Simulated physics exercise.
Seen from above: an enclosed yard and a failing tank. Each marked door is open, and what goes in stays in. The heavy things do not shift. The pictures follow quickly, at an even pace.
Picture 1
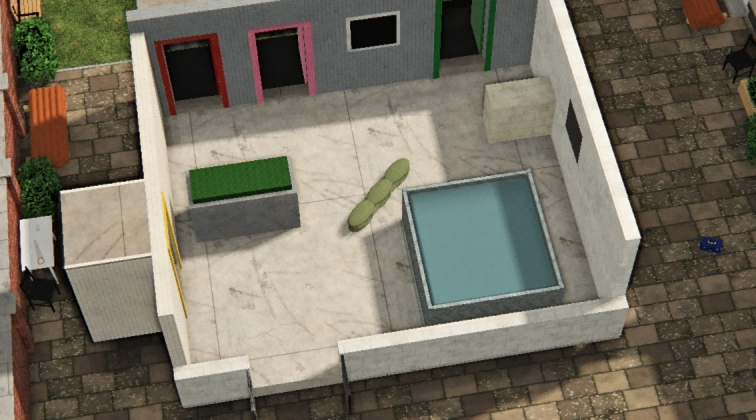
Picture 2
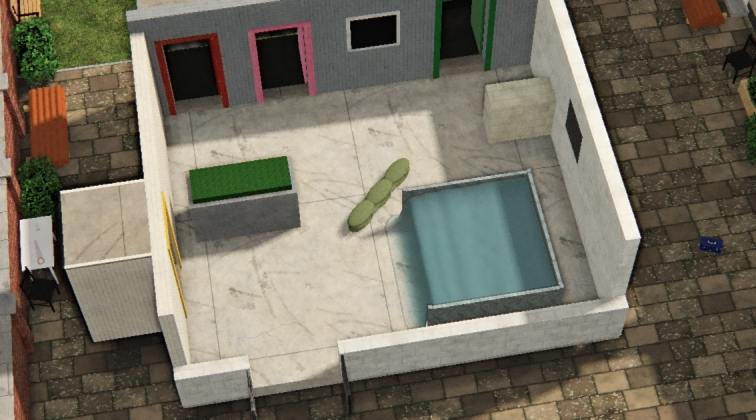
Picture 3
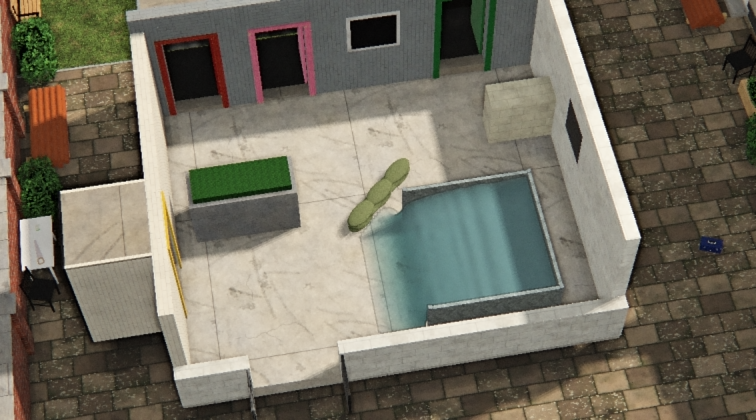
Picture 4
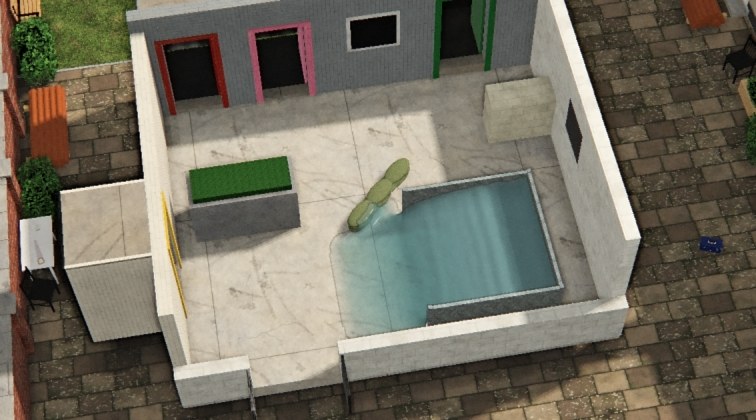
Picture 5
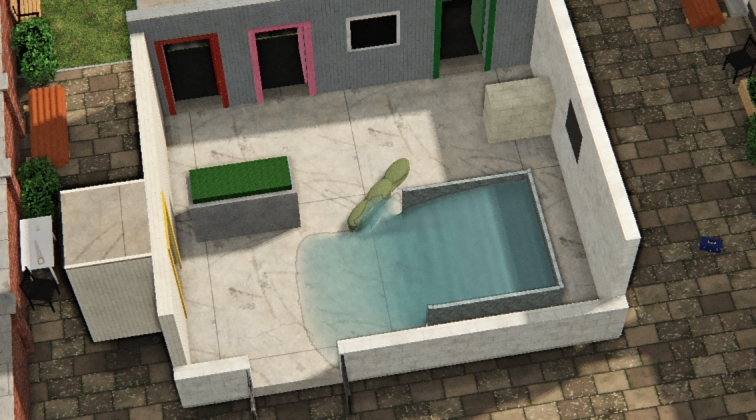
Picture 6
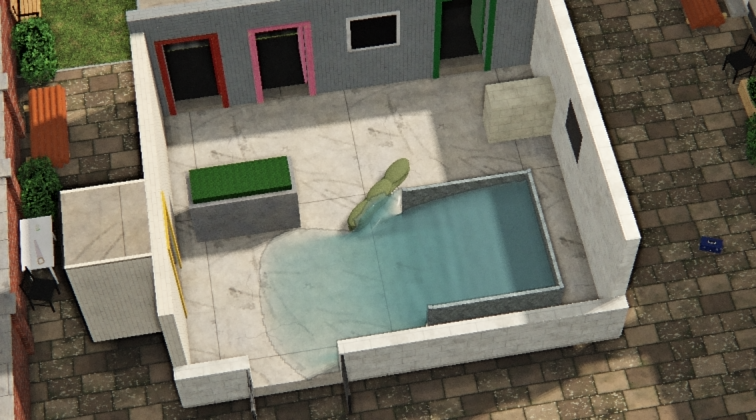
We see a walled yard from above, with a still, full water tank at right. Its left side opens, and water pours out, spreading leftward across the pale marbled floor and reaching around a green, rounded object.
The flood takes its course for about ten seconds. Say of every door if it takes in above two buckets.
In the end: The yellow door floods; the green door holds within the limit; the pink door holds within the limit; the red door floods.
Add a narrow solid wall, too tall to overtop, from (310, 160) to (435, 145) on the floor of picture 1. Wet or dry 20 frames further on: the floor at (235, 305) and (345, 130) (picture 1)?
In that order: Covered, clear.
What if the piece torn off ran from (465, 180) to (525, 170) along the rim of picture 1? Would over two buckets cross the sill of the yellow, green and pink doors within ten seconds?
In short: Yellow keeps below it; green lets more in; pink passes that mark.
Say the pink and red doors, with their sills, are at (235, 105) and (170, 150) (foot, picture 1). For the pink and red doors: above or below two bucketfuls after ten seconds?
Pink floods, red keeps below it.
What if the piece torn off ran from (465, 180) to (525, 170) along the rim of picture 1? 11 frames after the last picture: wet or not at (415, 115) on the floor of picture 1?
Answer: Awash.
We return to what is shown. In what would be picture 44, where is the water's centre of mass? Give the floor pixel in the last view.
I would point to (356, 256).
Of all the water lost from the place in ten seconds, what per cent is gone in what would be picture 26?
Close to 40 %.
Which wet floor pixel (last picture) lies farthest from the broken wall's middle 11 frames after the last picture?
I would point to (168, 152).
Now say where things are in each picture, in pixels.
The first frame shows the water tank at (481, 240) is whole and still.
In the second frame, the front is at (399, 217), out from the gap at (418, 265).
In the third frame, water pours out at (418, 267) and has run to (378, 214).
In the fourth frame, water pours out at (418, 268) and has run to a hidden place.
In the fifth frame, the front is at a hidden place, out from the gap at (418, 269).
In the sixth frame, the front is at (278, 345), out from the gap at (418, 269).
A moment on, water covers 45 % of the floor; the yellow door under two buckets in, the green door not reached, the pink door not reached, the red door not reached.
Next, water covers 55 % of the floor; the yellow door far over two buckets in, the green door not reached, the pink door not reached, the red door not reached.
Then, water covers 70 % of the floor; the yellow door far over two buckets in, the green door wet at the sill, nothing in, the pink door wet at the sill, nothing in, the red door over two buckets in.
Later, water covers 90 % of the floor; the yellow door far over two buckets in, the green door wet at the sill, nothing in, the pink door wet at the sill, nothing in, the red door far over two buckets in.
In the end, water covers 95 % of the floor; the yellow door far over two buckets in, the green door wet at the sill, nothing in, the pink door wet at the sill, nothing in, the red door far over two buckets in.
